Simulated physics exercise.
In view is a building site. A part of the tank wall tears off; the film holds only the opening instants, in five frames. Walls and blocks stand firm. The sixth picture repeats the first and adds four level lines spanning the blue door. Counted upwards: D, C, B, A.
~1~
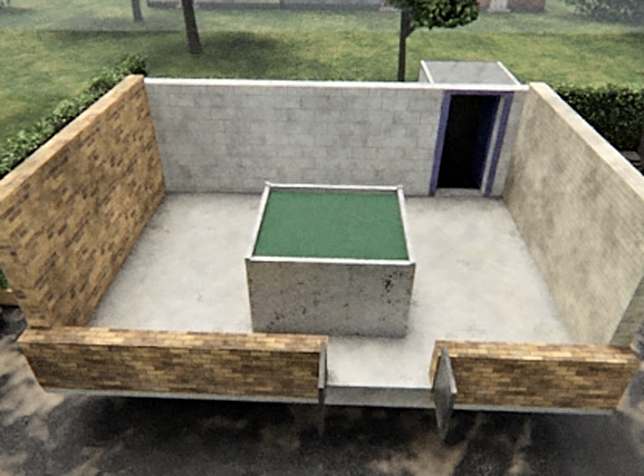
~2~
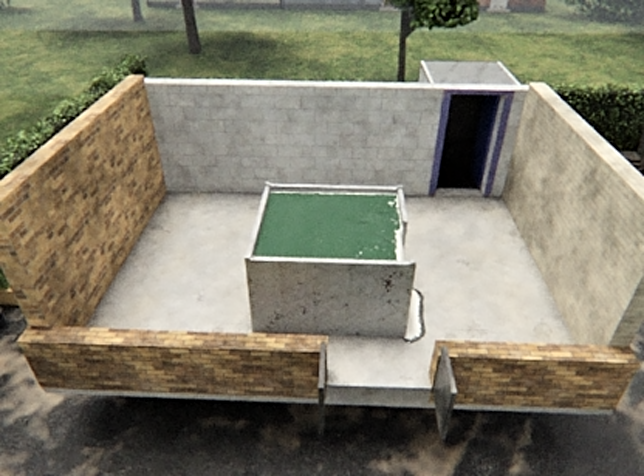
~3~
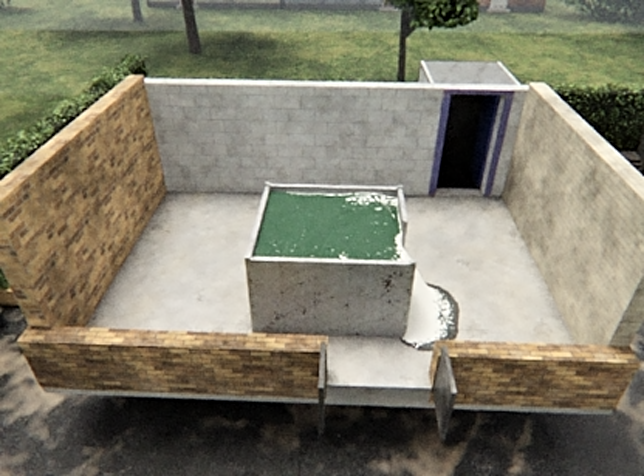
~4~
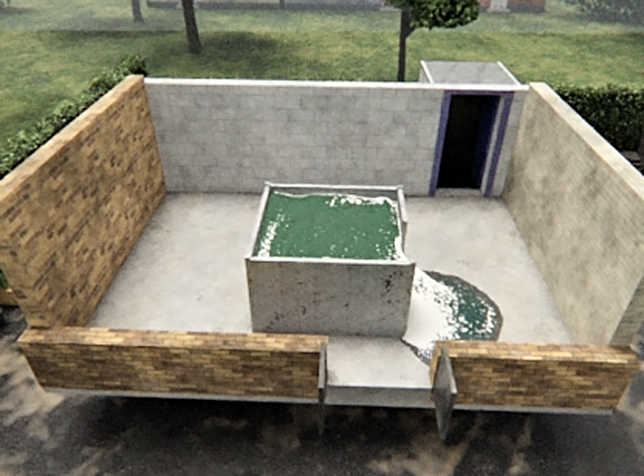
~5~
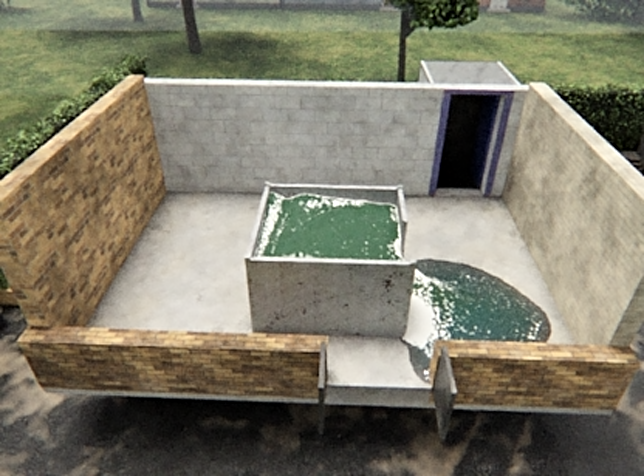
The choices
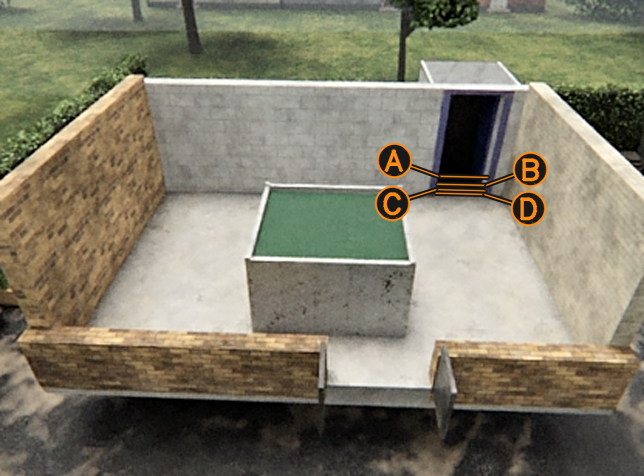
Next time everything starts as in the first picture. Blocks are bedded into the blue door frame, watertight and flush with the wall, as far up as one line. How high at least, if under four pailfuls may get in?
That is height A.
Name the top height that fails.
B it is.
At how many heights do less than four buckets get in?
One of them.
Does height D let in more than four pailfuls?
Yes, it does.
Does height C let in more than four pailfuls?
Yes, it does.
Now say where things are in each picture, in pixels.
Water in the tank at rest, its middle at (332, 224); foot of the blue doorway at (459, 196); open gate at (382, 334).
Water covers 1 % of the ground and shows as far out as (418, 310).
Water covers 3 % of the ground and shows as far out as (452, 302).
Water covers 8 % of the ground and shows as far out as (492, 306).
Water covers 14 % of the ground and shows as far out as (544, 323).
On the marked copy, A at (463, 176); B at (461, 184); C at (460, 190); D at (459, 193); from the bottom up D, C, B, A.
With A, a splash gets over, under a bucket.
With B, about 14 bucketfuls get in.
With C, dozens of bucketfuls pour in.
With D, dozens of bucketfuls pour in.
